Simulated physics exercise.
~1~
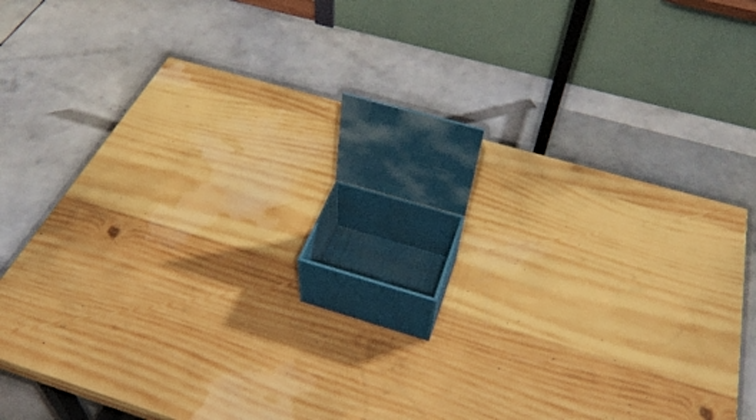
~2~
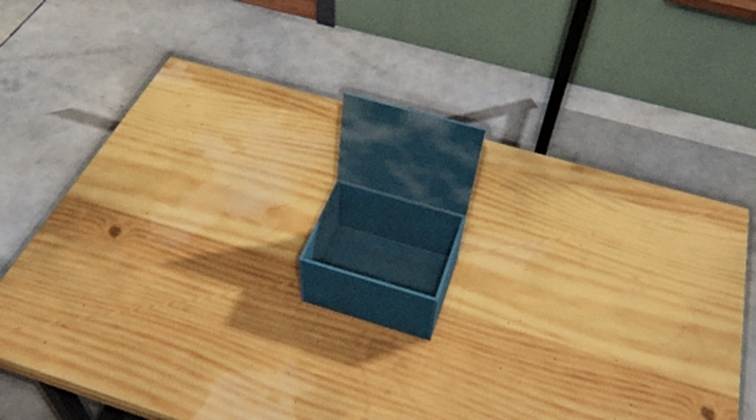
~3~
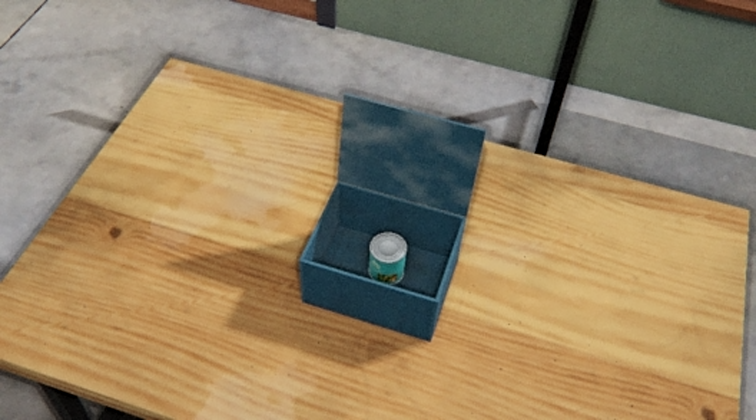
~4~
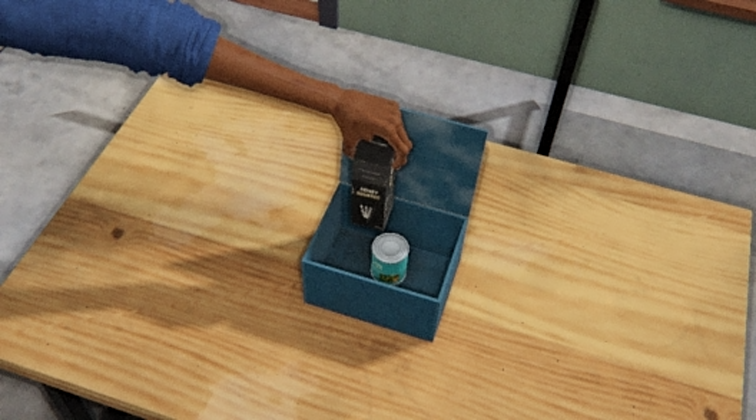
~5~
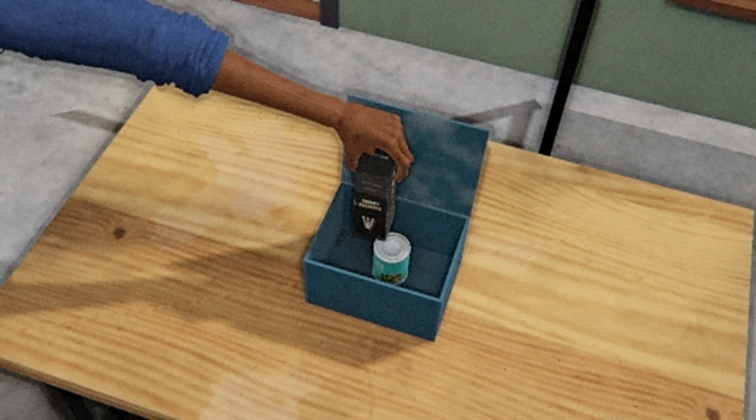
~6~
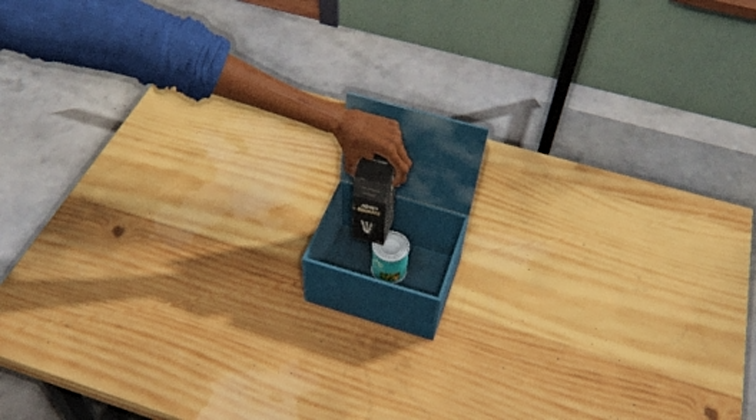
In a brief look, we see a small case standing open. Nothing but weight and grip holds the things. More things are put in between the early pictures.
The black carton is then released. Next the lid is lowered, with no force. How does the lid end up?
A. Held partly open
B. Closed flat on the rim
Held partly open (A).
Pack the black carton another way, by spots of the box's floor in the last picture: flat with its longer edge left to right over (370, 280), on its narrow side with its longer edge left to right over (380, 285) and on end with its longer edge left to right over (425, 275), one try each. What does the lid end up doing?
Case one lid shut, case two lid shut, case three lid open.
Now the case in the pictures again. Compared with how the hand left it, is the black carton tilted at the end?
By the end it has leaned over.
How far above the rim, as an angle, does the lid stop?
I'd put it at roughly 20°.
Then, 1.40 s on from there, lid 82° above the rim; black carton turned 47° from how it was put near (355, 208); turquoise tin shifted a little.
Then, 2.00 s on from there, lid 41° above the rim; black carton turned 50° from how it was put near (359, 234); turquoise tin shifted about its own width.
In the end, lid 21° above the rim; toppled in the box, black carton; moved from the start, turquoise tin. At the end, from the last picture's camera, black carton near (364, 258).
